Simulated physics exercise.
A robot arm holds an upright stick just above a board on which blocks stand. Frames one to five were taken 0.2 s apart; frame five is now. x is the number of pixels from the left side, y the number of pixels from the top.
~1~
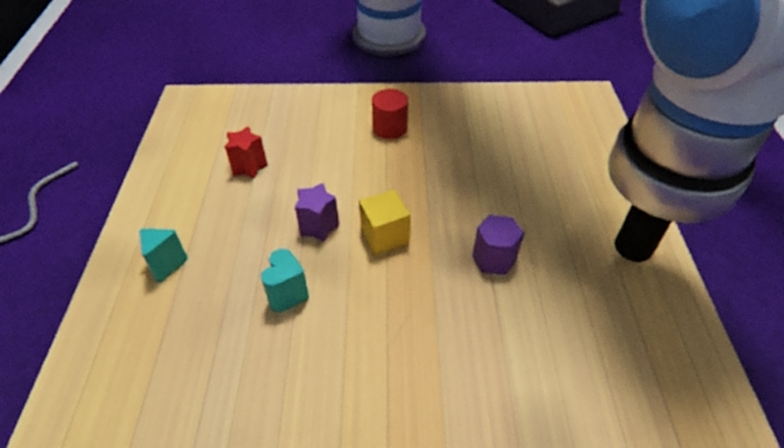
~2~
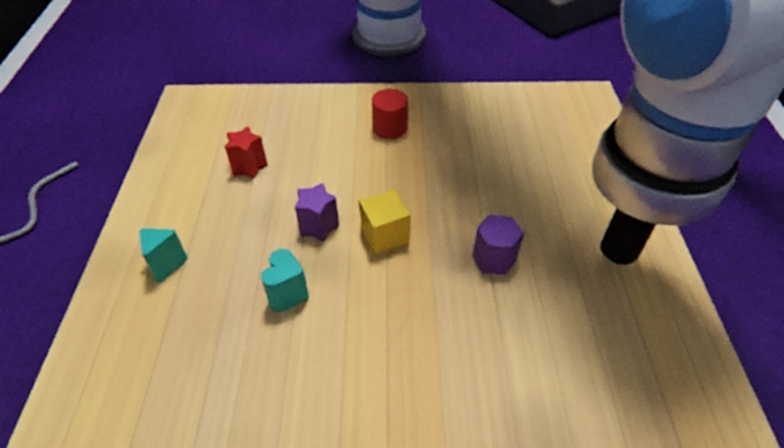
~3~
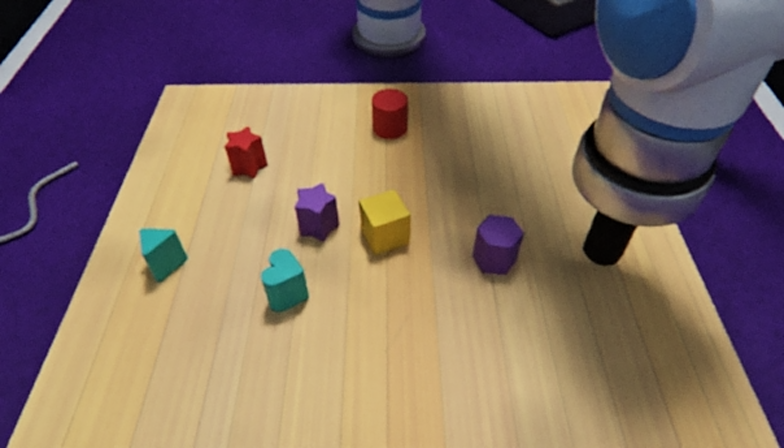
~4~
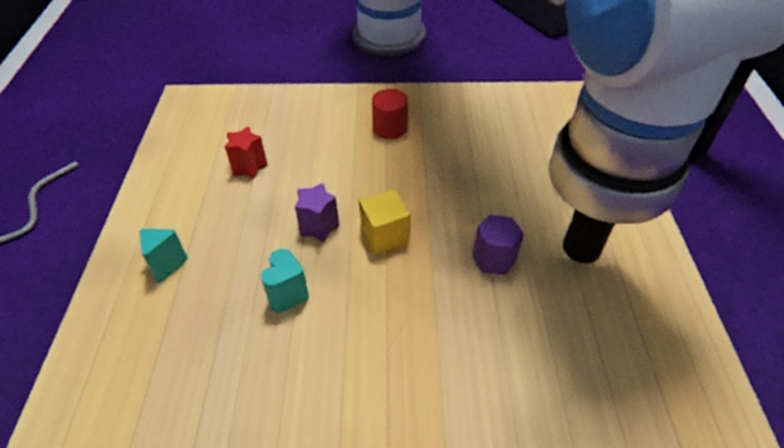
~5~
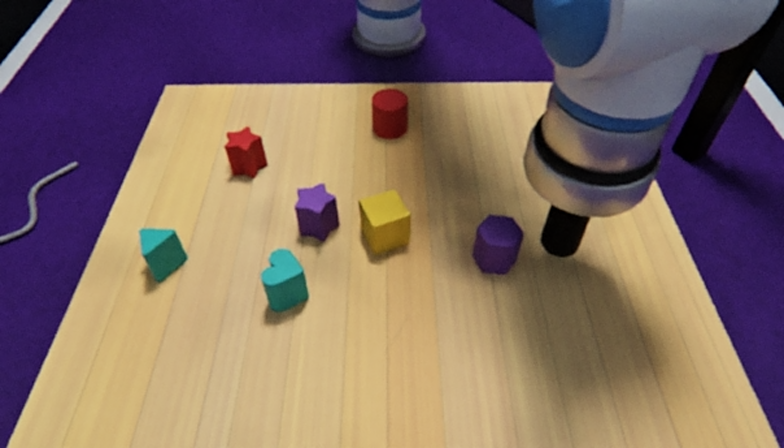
A robot arm holding a short black stick moved slowly left over a wooden board, drawing closer to the purple six-sided block, while all the red, teal, yellow and purple blocks stayed still.
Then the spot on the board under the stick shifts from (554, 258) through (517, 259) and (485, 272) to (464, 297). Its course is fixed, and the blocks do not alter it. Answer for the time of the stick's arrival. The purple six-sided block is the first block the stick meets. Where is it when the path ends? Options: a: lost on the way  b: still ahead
The answer is a.
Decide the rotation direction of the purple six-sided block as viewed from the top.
From above, the purple six-sided block will be seen to turn clockwise.
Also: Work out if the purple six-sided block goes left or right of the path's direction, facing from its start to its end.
To the right.
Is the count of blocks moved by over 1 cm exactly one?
Yes - that is the case.
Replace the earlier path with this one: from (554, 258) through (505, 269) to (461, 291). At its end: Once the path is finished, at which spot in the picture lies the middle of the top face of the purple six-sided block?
Close to (448, 233).
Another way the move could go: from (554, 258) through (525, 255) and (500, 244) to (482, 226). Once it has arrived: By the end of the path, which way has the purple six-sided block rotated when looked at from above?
Counterclockwise rotation.
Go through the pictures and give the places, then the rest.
In the first frame, stick tip (634, 248); block tops, yellow four-sided block (384, 207); purple six-sided block (501, 230).
In the second frame, stick (619, 250); blocks unchanged.
In the third frame, stick (602, 251); blocks unchanged.
In the fourth frame, stick (582, 249); blocks unchanged.
In the fifth frame, stick (559, 243); yellow four-sided block (384, 207); purple six-sided block (501, 230).
On the path given first. One third of the way, stick (521, 244); purple six-sided block (482, 230).
Two thirds of the way, stick (488, 257); purple six-sided block (453, 231), turned 55° clockwise.
At the end, stick (466, 283); yellow four-sided block in place; purple six-sided block (448, 233), turned 70° clockwise.
